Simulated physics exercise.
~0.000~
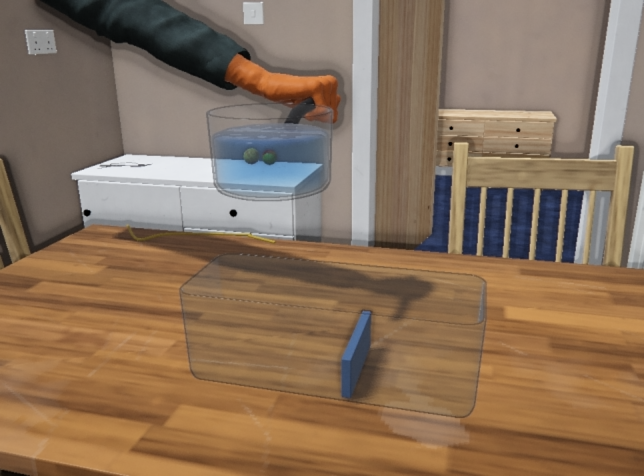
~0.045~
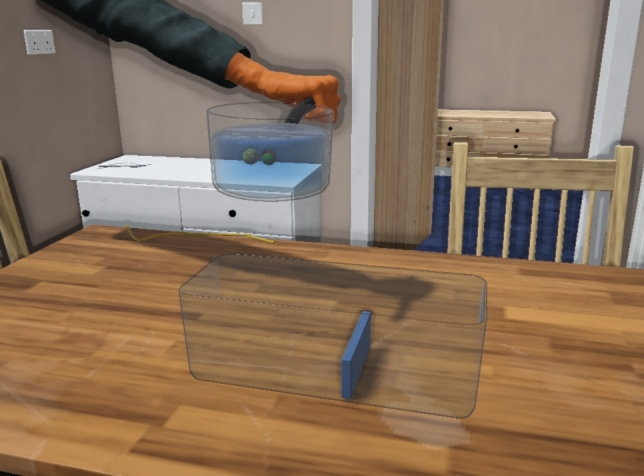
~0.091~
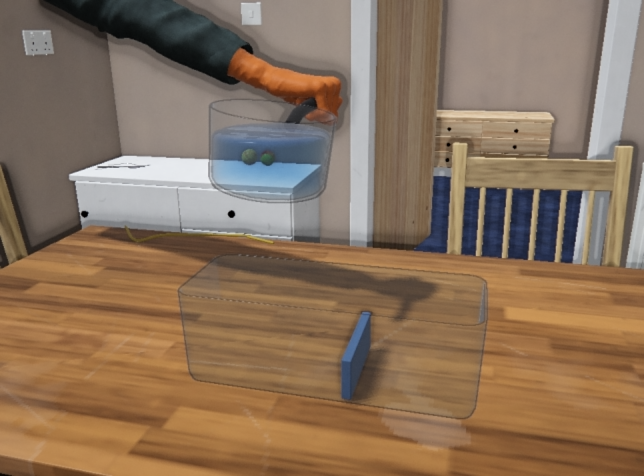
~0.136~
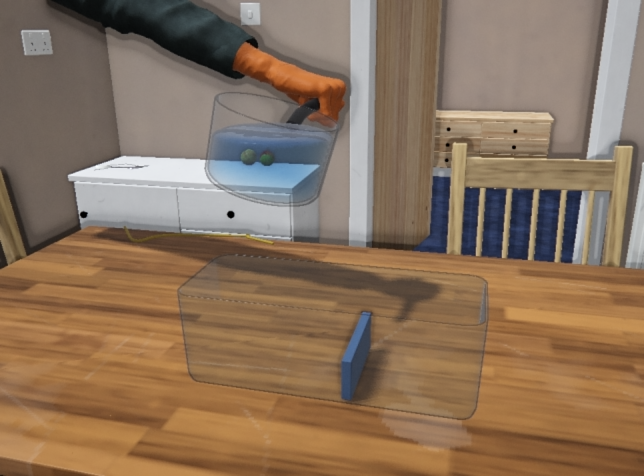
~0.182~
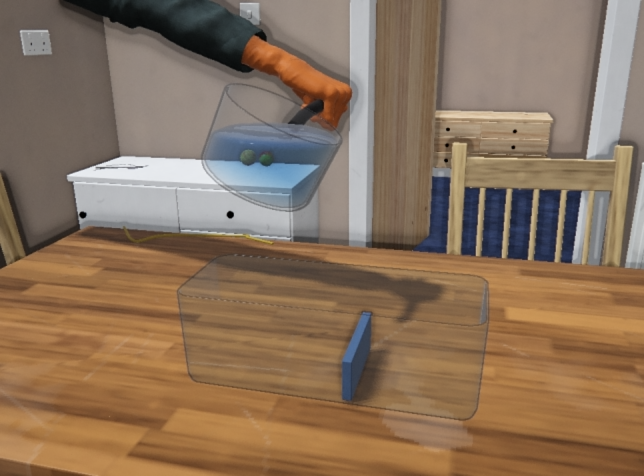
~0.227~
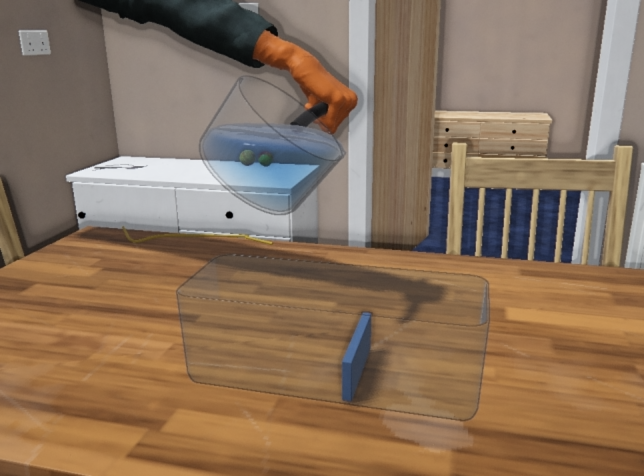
In a room with a wooden table, an orange-gloved hand holds a clear pan of blue water with two small green balls above a long transparent basin containing a low blue wall. The pan stays nearly level at first, then the hand tilts it steadily to the right, its right edge lowering as the left side rises.
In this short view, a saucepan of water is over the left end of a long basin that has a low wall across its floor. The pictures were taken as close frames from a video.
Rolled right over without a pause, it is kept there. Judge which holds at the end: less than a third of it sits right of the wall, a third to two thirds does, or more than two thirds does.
Sits mid-range.
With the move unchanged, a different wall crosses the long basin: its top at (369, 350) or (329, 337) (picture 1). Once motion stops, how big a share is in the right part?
Around 40 per cent for the first, around 85 per cent for the second.
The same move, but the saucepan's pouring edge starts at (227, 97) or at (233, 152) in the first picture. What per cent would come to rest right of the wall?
Try one: 15 %; try two: 15 %.
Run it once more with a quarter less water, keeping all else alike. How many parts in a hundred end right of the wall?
Roughly 45 %.
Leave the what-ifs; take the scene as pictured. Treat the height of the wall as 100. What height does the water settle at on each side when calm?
I'd say close to 30 per cent on the left side and 50 on the right.
A moment on, the saucepan is tipped right over and 24 per cent is still to pour, 0 is left of the wall and 26 right of it.
Next, the saucepan is tipped right over and 2 per cent is still to pour, 31 is left of the wall and 56 right of it.
Then the saucepan is tipped right over and 0 per cent is still to pour, 43 is left of the wall and 52 right of it.
Later the saucepan is tipped right over and 0 per cent is still to pour, 46 is left of the wall and 51 right of it.
At rest 47 per cent lies left of the wall, 50 right of it and 3 outside.
